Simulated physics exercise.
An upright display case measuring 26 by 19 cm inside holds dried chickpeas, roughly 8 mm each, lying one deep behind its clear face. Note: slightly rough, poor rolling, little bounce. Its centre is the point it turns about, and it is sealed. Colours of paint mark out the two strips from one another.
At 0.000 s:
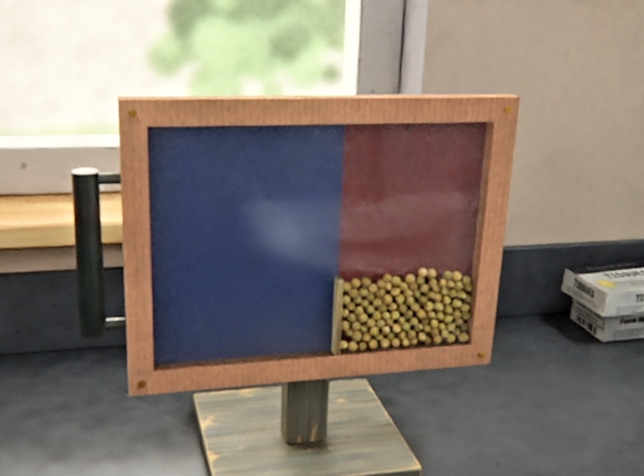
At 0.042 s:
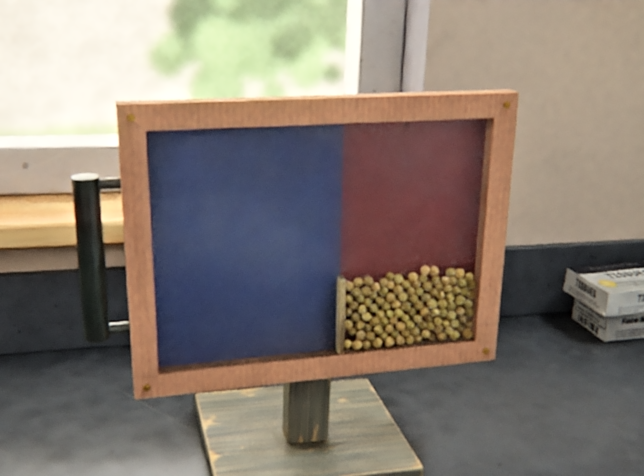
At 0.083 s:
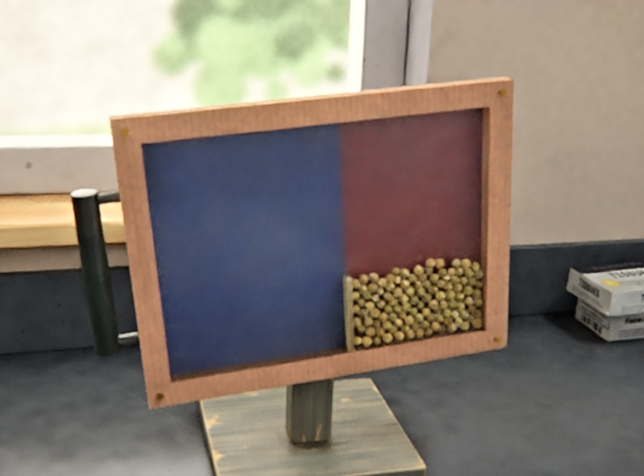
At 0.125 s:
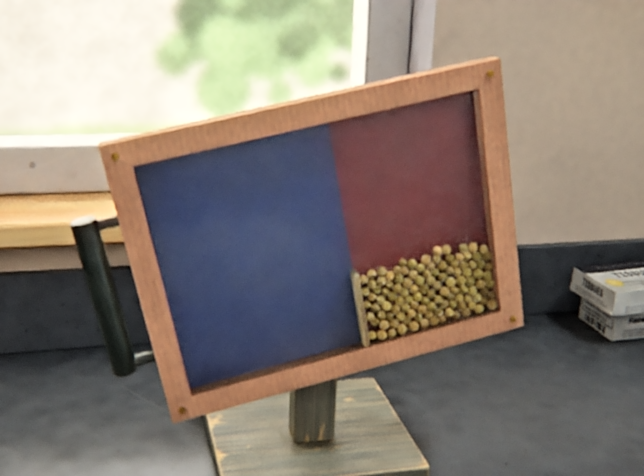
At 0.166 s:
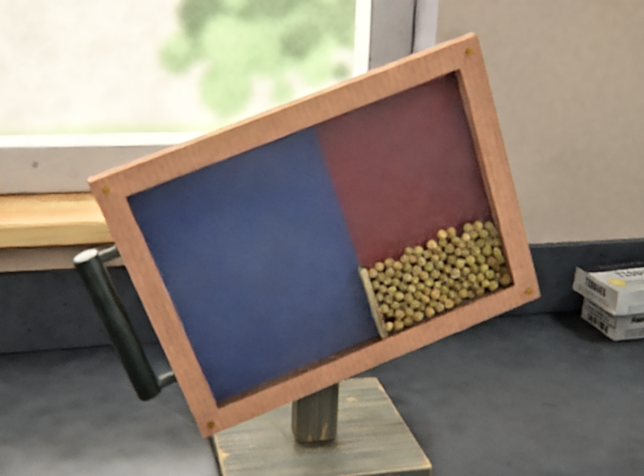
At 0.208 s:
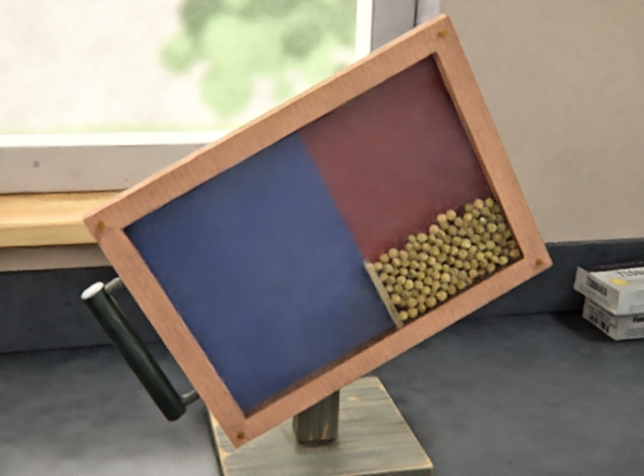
Wood-framed blue and red display case on a stand tilting steadily anticlockwise, its dried chickpeas staying piled behind a low divider on the right.
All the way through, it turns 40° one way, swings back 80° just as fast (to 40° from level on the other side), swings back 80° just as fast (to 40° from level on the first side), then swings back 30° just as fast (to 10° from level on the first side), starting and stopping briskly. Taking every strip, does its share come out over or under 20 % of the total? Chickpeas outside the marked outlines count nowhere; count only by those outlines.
Red: Over; blue: Under.
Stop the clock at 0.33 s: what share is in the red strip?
Share: Near 100 per cent.
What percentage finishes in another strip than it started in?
0 %.
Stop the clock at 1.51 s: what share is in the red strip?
100 %.
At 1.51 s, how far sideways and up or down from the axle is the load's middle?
Offset: Approx. 9 cm right, 2 cm below.
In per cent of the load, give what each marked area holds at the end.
Red strip 100, blue strip 0.
By 0.33 s, it stands 40° anticlockwise; the chickpeas' middle is 10 cm right of and level with the centre; red 100 %.
By 1.51 s, it stands 26° anticlockwise; the chickpeas' middle is 9 cm right of and 2 cm below the centre; red 100 %.
By 1.66 s, it stands 10° anticlockwise; the chickpeas' middle is 8 cm right of and 5 cm below the centre; red 100 %.
Settled by 2.1 s, it stands 10° anticlockwise; red 100 %, blue 0 %.
